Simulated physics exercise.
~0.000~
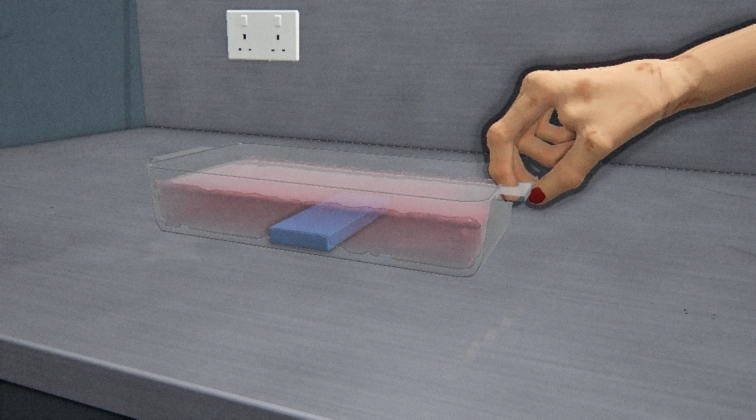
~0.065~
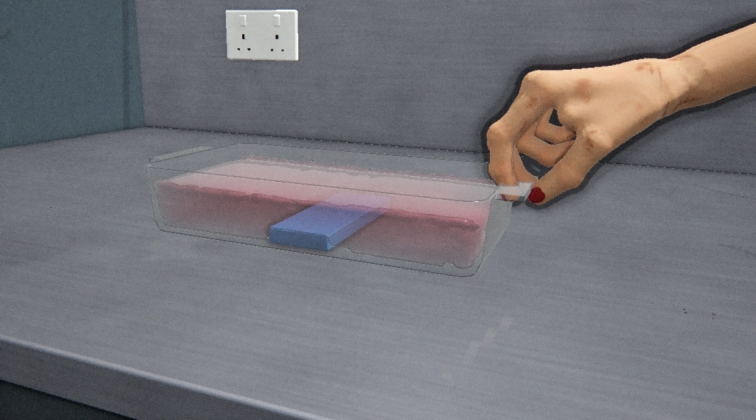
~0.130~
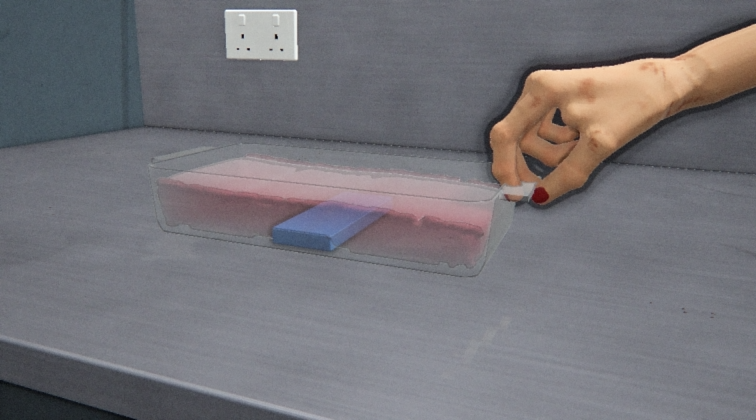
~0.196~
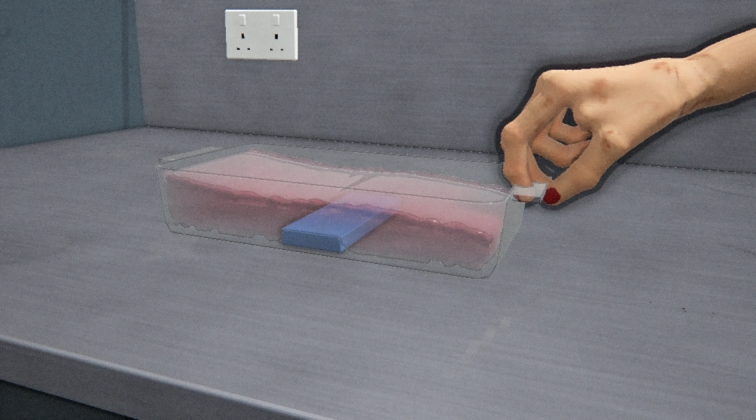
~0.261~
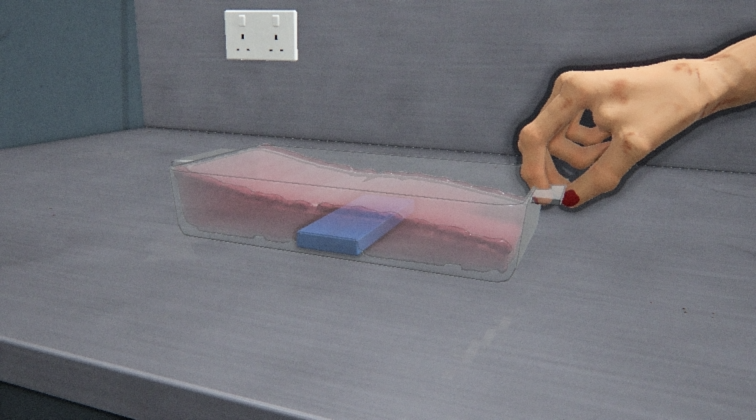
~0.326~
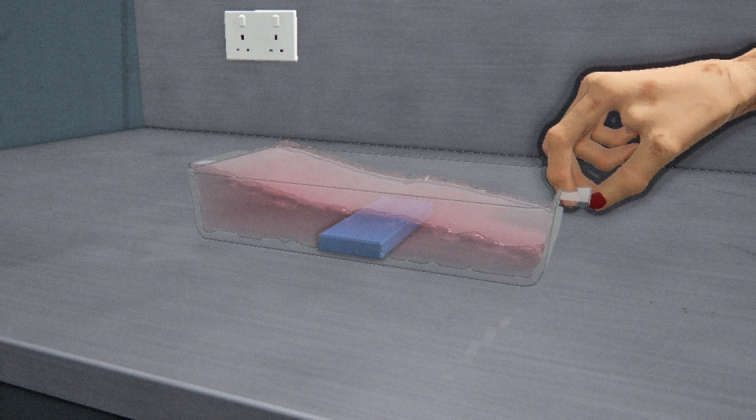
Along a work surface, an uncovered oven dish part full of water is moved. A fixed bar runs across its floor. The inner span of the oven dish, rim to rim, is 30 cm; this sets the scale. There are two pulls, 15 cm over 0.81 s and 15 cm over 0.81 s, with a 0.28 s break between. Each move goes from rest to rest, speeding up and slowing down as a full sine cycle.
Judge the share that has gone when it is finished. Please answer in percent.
Loss: About 24 per cent.
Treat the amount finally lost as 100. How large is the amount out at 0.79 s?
Close to 20 in a hundred.
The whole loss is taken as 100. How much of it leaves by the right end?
Right end fraction of spill: About 70 in a hundred.
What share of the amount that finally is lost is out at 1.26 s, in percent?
It comes to something like 50 per cent at that moment.
By 0.79 s it has gone 15 cm; 1 per cent is out over the left end and 5 over the right.
By 1.26 s it has gone 16 cm; 1 per cent is out over the left end and 10 over the right.
By 1.73 s it has gone 29 cm; 7 per cent is out over the left end and 10 over the right.
By 2.20 s it has gone 30 cm; 7 per cent is out over the left end and 17 over the right.
At rest 24 per cent is out in all, 7 of it over the left end.
